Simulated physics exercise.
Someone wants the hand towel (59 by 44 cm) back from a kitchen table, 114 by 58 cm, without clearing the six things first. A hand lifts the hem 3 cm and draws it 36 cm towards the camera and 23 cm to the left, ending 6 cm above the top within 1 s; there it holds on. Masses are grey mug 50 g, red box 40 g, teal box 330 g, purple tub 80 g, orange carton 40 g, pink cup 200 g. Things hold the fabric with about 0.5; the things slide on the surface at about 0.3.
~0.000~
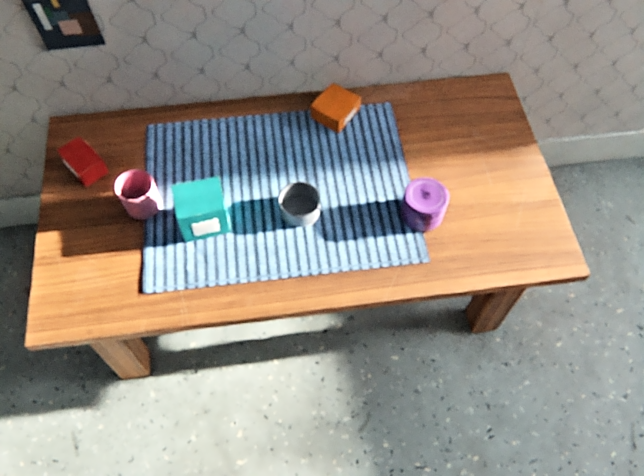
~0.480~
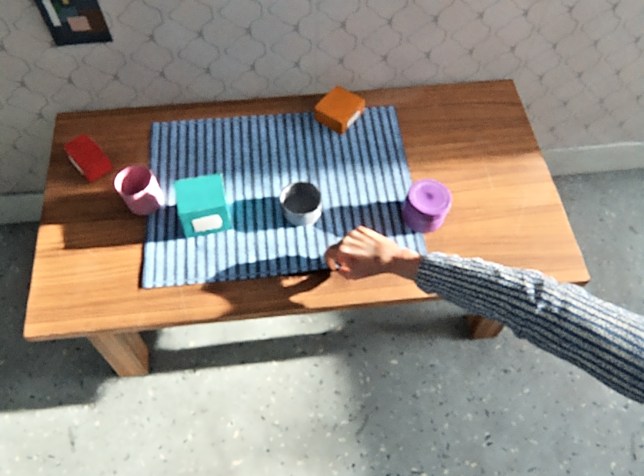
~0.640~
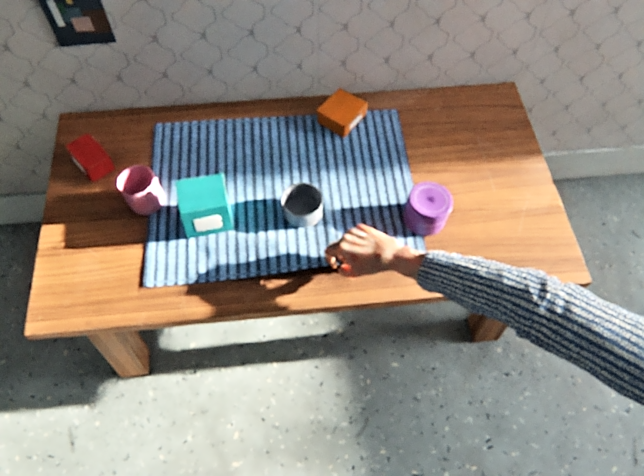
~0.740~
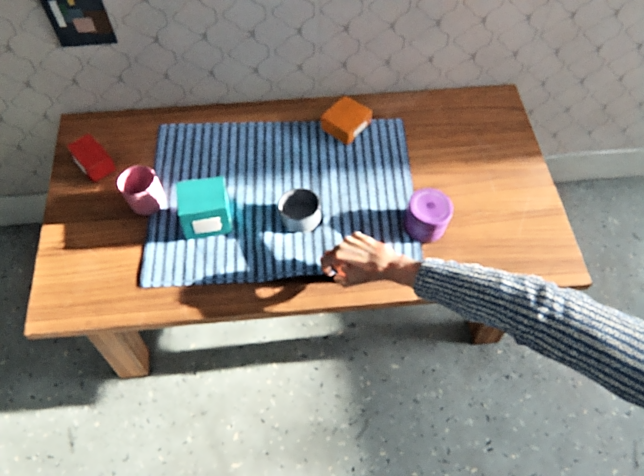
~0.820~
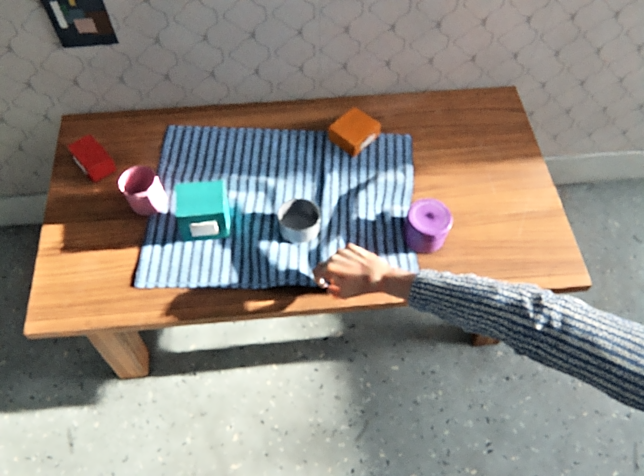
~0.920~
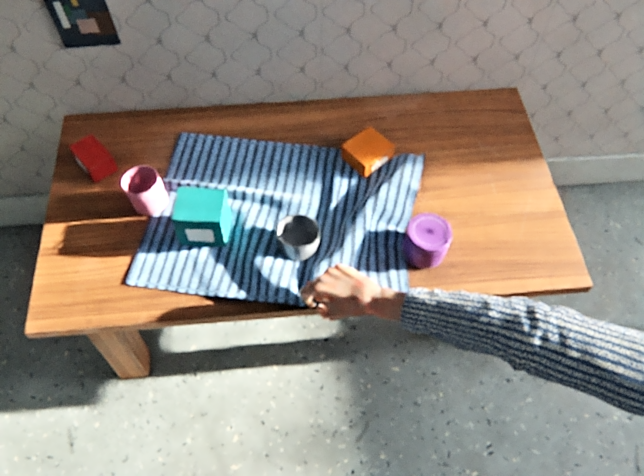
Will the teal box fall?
The teal box goes over the edge.
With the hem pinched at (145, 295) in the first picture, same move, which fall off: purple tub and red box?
Then: Purple tub stays up, red box stays on.
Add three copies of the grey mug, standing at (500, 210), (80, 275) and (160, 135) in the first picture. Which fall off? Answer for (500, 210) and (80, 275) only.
In that order: Stays up, stays up.
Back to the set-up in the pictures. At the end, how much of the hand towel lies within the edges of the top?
About 0 per cent.
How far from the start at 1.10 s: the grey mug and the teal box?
Grey mug 20 cm, teal box 8 cm.
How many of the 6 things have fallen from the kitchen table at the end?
I count 3.
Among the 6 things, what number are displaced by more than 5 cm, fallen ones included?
I count 4.
At 1.1 s, 80 % of the hand towel is still over the top; teal box 8 cm off its start, orange carton 27 cm off its start, grey mug 19 cm off its start.
At 1.3 s, 55 % of the hand towel is still over the top; teal box 16 cm off its start, orange carton 40 cm off its start, grey mug 30 cm off its start.
At 1.4 s, 35 % of the hand towel is still over the top; teal box 22 cm off its start at (191, 291), orange carton 47 cm off its start at (390, 281), grey mug 39 cm off its start at (267, 382).
At 1.6 s, 15 % of the hand towel is still over the top; teal box 29 cm off its start, orange carton over the edge, grey mug over the edge.
At 3.2 s, 0 % of the hand towel is still over the top; teal box over the edge, grey mug over the edge, orange carton over the edge, purple tub 16 cm off its start at (437, 267).
